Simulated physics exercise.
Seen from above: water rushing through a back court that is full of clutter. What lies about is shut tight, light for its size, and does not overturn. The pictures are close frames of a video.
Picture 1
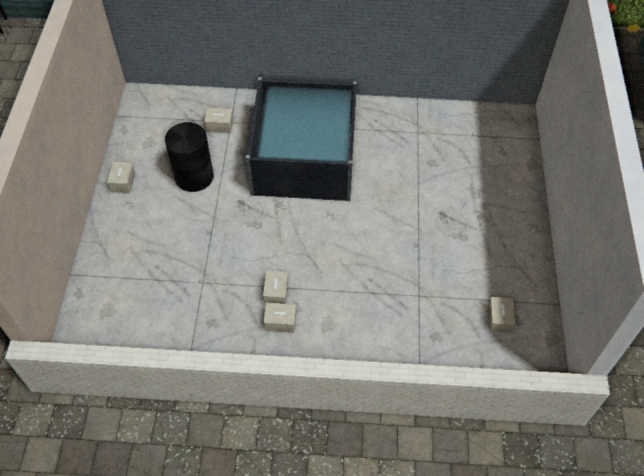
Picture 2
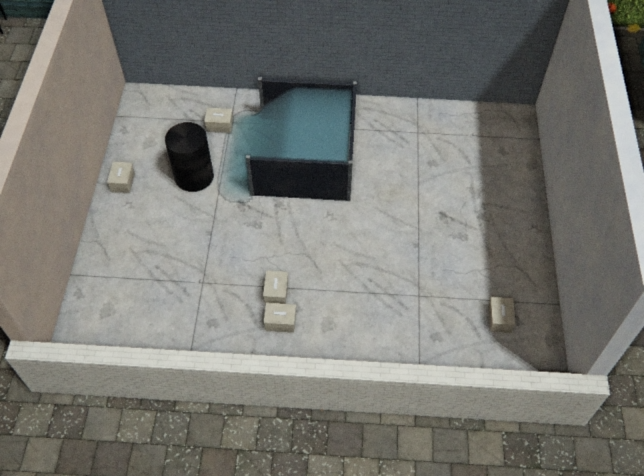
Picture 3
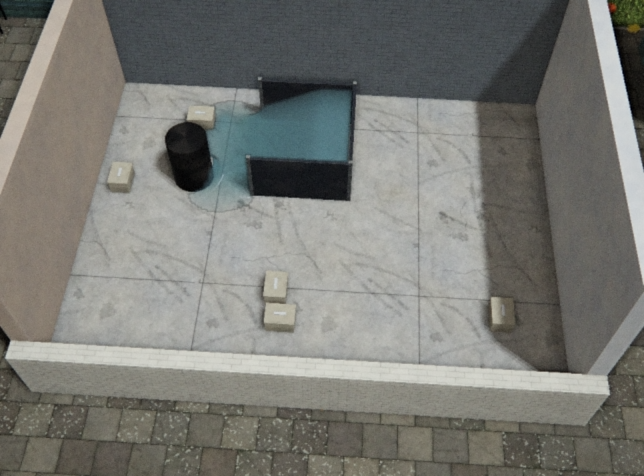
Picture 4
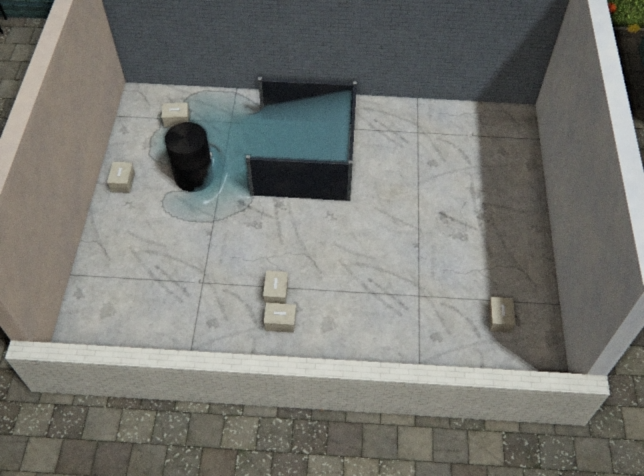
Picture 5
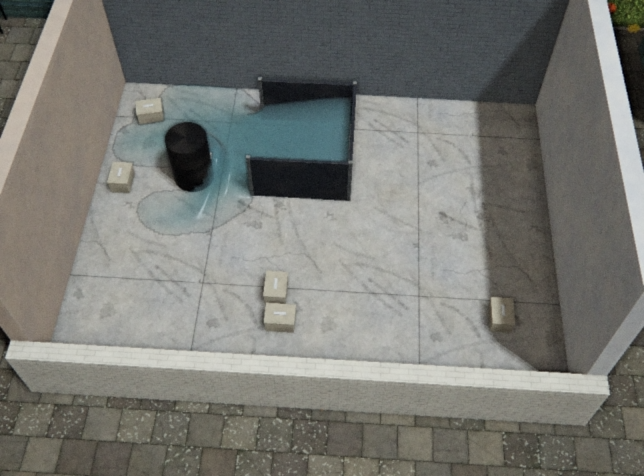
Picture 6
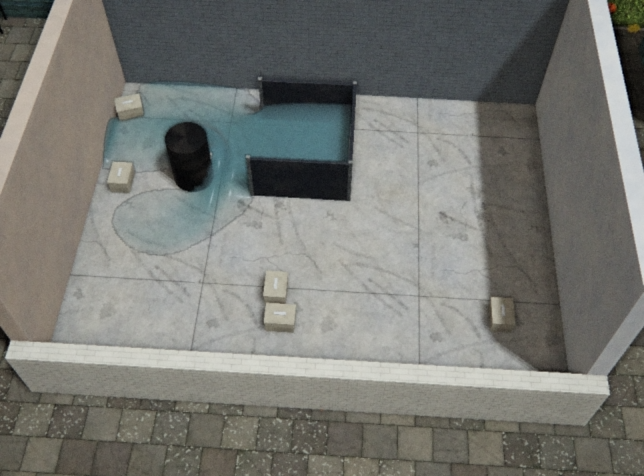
The clip shows a walled court with a dark tank, a black cylinder and small pale boxes; the tank's left side opens, water spreads leftward around the cylinder, and one box slides left along the back while the others stay put.
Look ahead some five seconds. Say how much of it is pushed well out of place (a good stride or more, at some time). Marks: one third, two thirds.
It is two thirds or above.
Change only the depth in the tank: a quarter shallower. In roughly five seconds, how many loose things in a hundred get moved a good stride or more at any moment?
Near 60 in a hundred.
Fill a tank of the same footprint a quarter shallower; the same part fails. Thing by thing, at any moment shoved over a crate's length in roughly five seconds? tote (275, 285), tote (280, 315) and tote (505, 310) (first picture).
As listed: Under that, yes, not that far.
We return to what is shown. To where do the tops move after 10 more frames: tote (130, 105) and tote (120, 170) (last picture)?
Near (157, 80) and (151, 193).
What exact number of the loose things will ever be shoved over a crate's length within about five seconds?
I count 4.
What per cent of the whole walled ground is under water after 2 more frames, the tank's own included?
About 30 per cent.
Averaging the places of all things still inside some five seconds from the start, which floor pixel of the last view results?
Near (341, 266).
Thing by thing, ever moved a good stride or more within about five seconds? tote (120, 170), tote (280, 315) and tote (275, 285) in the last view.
In that order: Shifted that much, yes, yes.
A moment on, 1 of 5 are well off their spots; 1 afloat.
Next, 2 of 5 are well off their spots; 2 afloat.
Later, 2 of 5 are well off their spots; 2 afloat.
In the end, 4 of 5 are well off their spots, and 4 have been at some point; 3 afloat.
